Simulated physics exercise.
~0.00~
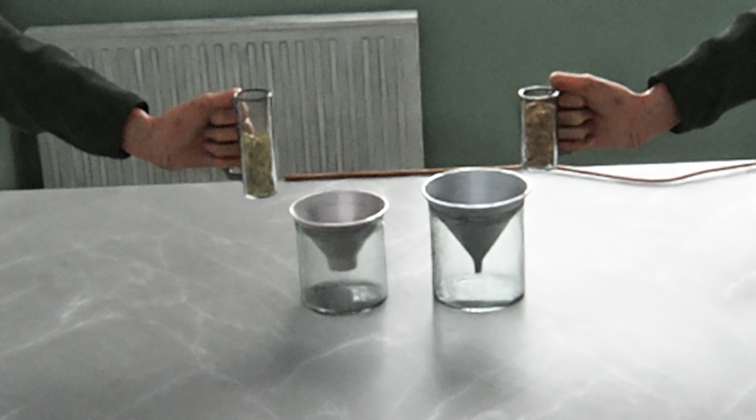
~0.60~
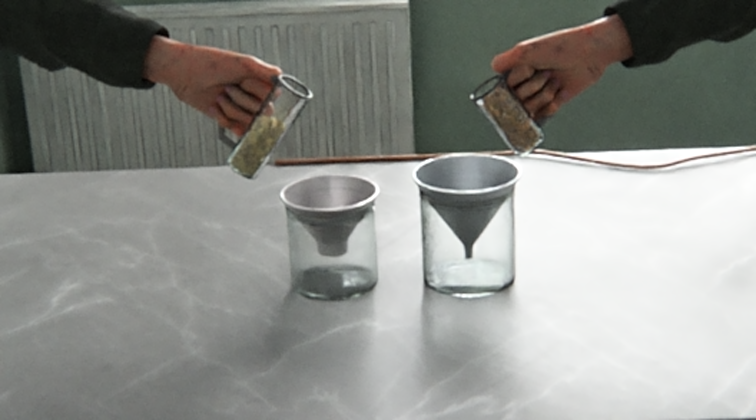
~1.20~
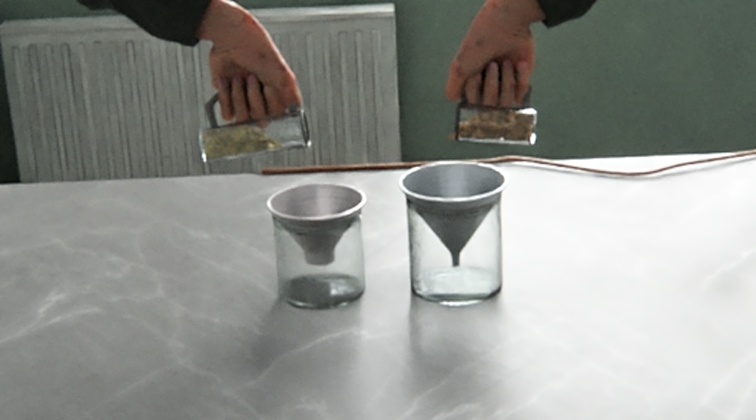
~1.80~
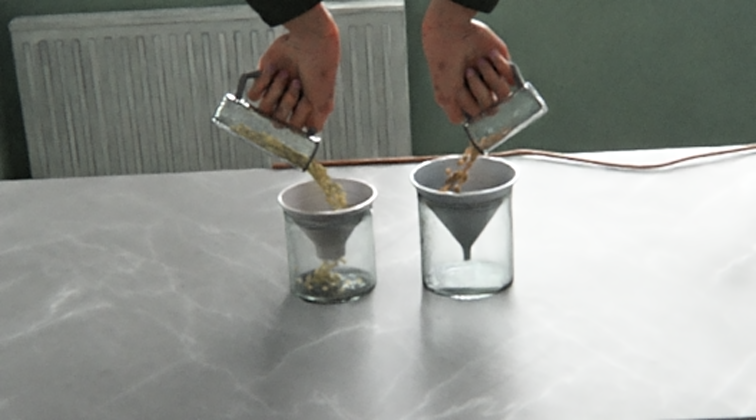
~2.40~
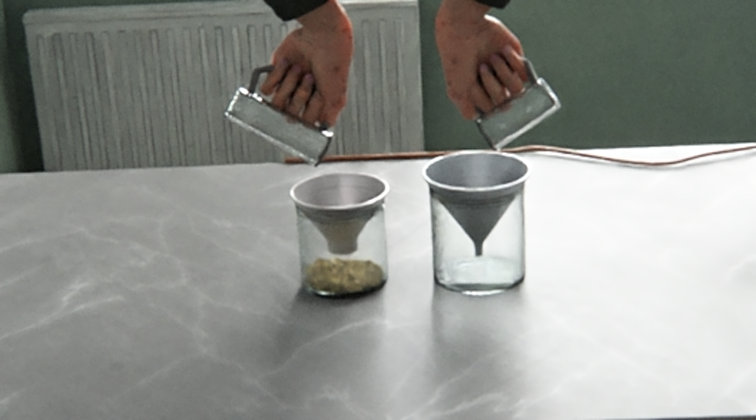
At the start, two hands hold small glass cups above two metal funnels set in clear jars on a marbled table, the left cup holding yellowish-green bits and the right one brown bits. The hands tilt the cups inward until they lie on their sides, with everything still inside. They then tip them further, and both cupfuls pour into the funnels. On the left, the bits run through and begin to gather in the jar, while none drop through on the right. Finally both cups are empty, with a pale heap in the left jar and the brown bits stuck in the right funnel above an empty jar.
